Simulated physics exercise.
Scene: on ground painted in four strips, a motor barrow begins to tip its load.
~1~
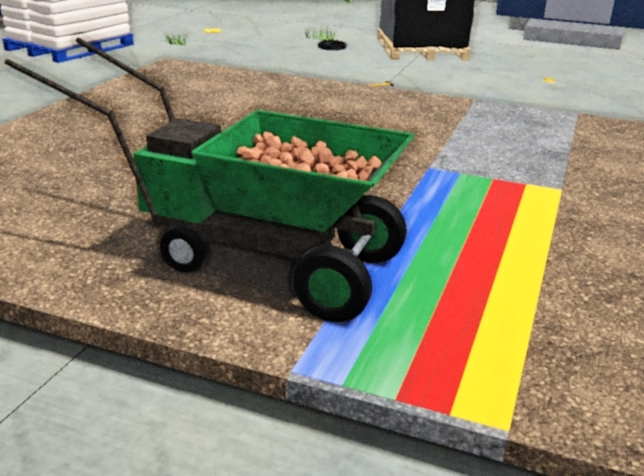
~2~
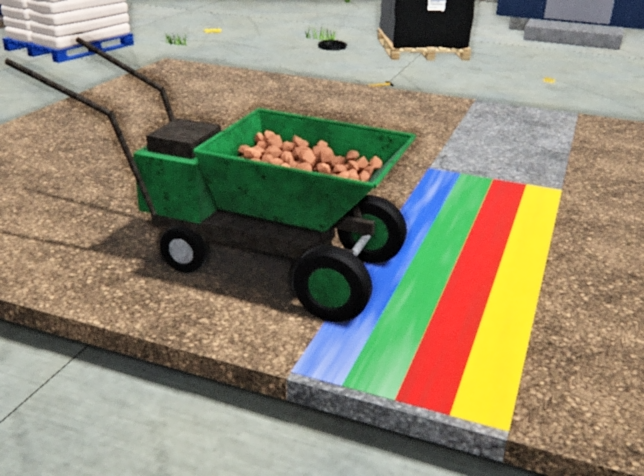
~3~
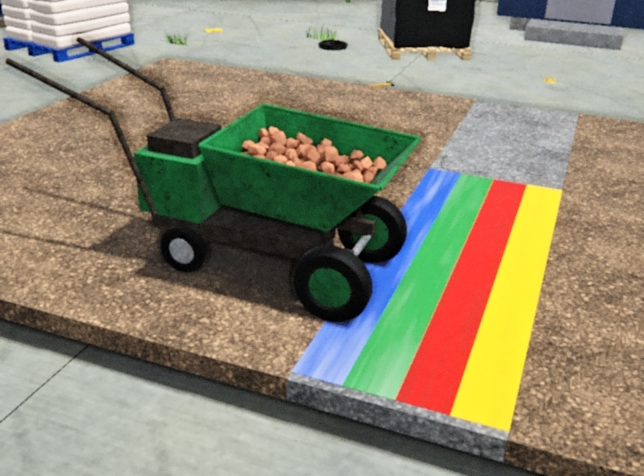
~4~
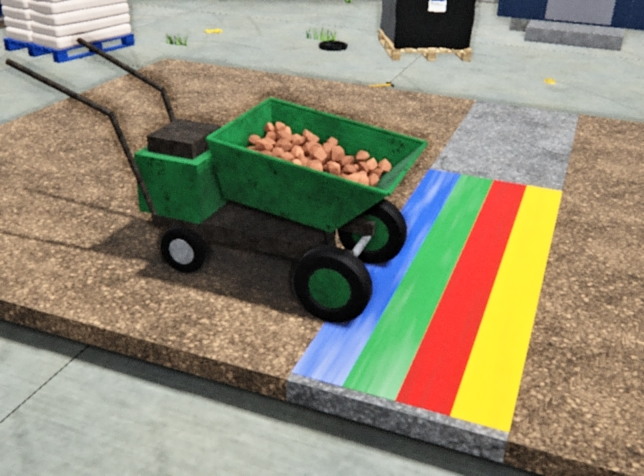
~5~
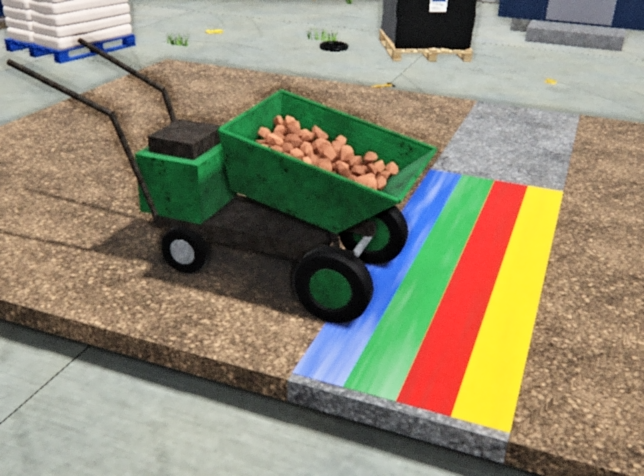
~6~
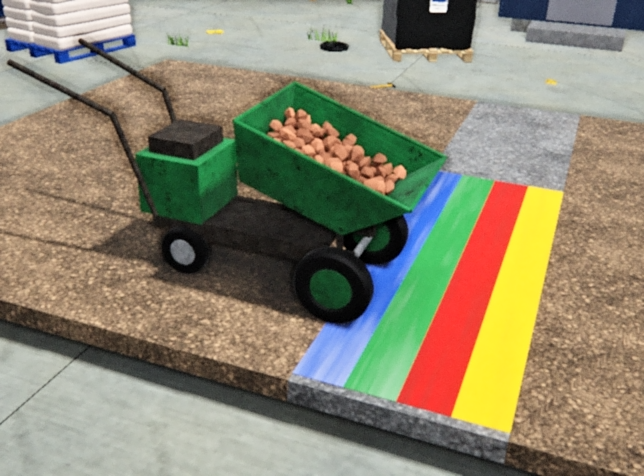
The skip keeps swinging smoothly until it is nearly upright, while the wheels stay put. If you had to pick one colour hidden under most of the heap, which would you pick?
I would pick yellow.
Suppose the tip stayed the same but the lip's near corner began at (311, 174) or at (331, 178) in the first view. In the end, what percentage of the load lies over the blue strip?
0 % and 0 %.
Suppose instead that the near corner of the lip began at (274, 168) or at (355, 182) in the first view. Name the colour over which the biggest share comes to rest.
Result, place 1: The strip in green; place 2: Yellow.
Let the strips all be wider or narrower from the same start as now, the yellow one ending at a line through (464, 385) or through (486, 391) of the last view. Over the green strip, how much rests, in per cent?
In turn 0 and 0 in a hundred.
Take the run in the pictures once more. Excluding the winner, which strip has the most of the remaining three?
That red strip.
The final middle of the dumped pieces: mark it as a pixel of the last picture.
I'd place the middle at about (516, 319).
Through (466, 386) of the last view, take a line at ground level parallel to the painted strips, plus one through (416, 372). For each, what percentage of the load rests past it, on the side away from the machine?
I'd say some 60 in a hundred, and after that 70 in a hundred.
Shortly afterwards, skip tipped steeply; the whole lot in the skip.
Next, skip tipped right over; the bulk in the skip; a little over the red strip; near a quarter over the yellow strip; only a few off the paint.
Some moments later, skip tipped right over; near a quarter in the skip; a little over the red strip; near a third over the yellow strip; near a quarter off the paint.
In the end, skip tipped right over; near a quarter in the skip; none at all over the blue strip; none at all over the green strip; a little over the red strip; near a third over the yellow strip; near a quarter off the paint.
